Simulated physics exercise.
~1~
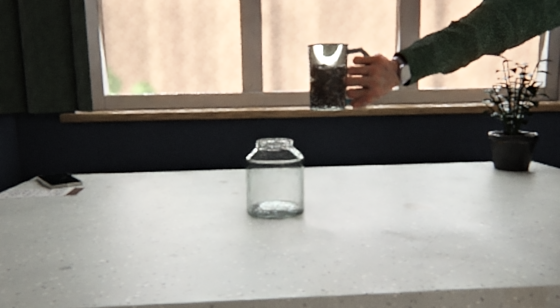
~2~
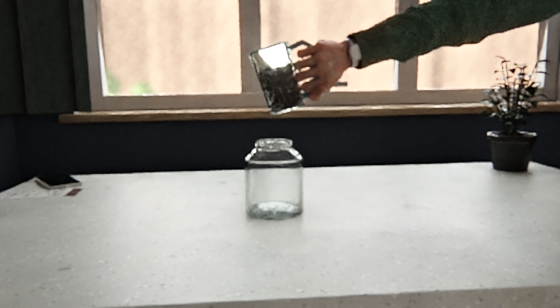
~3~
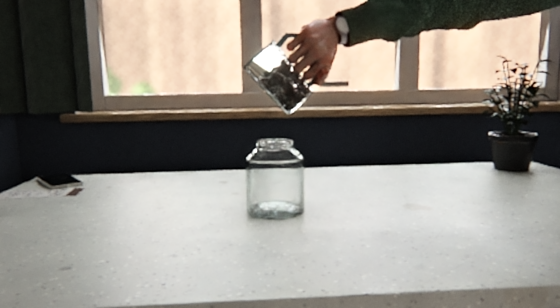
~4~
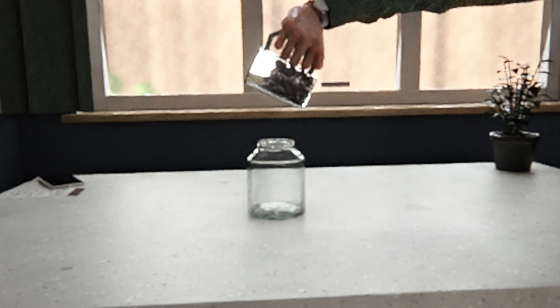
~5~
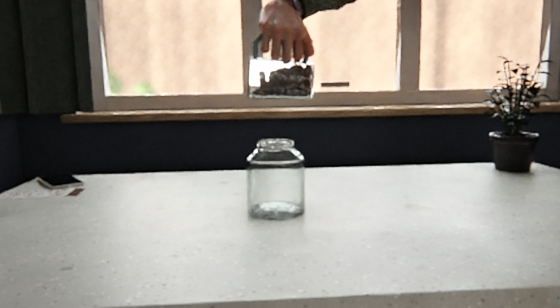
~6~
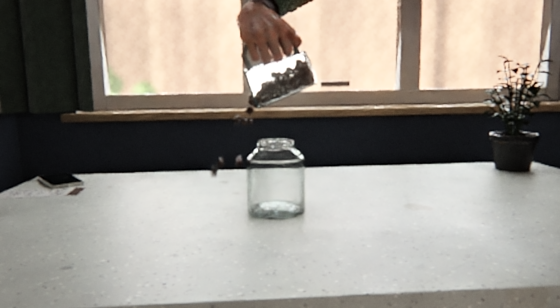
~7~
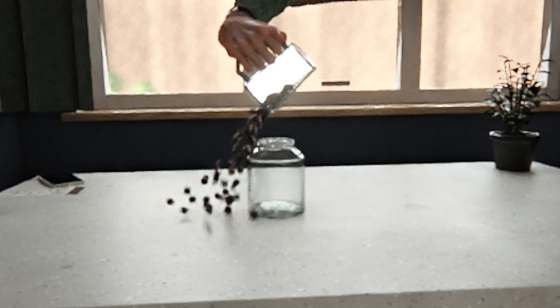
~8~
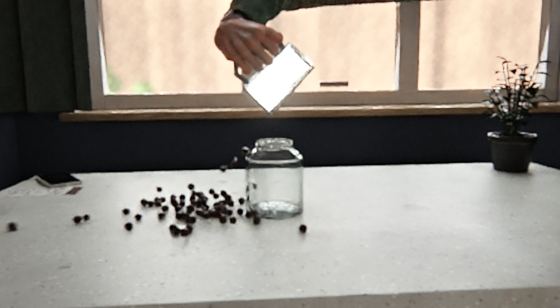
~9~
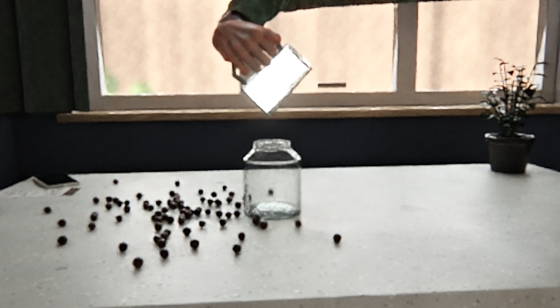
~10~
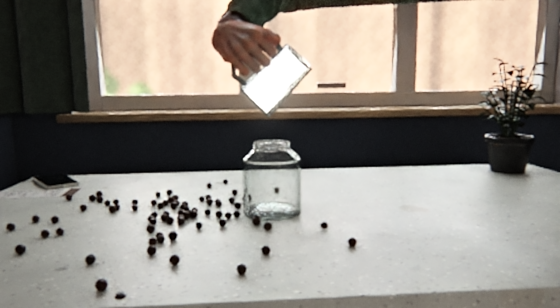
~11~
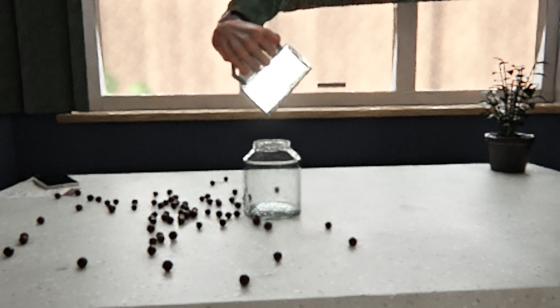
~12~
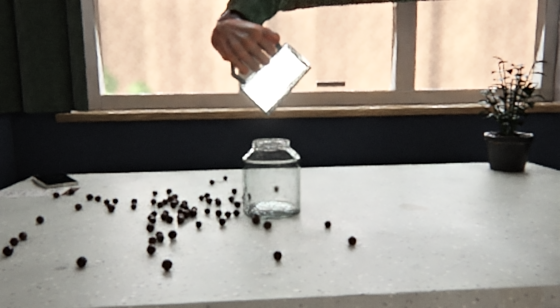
Dark chocolate balls spilling from a glass cup tipped by a hand, missing the open jar and scattering across the pale table.
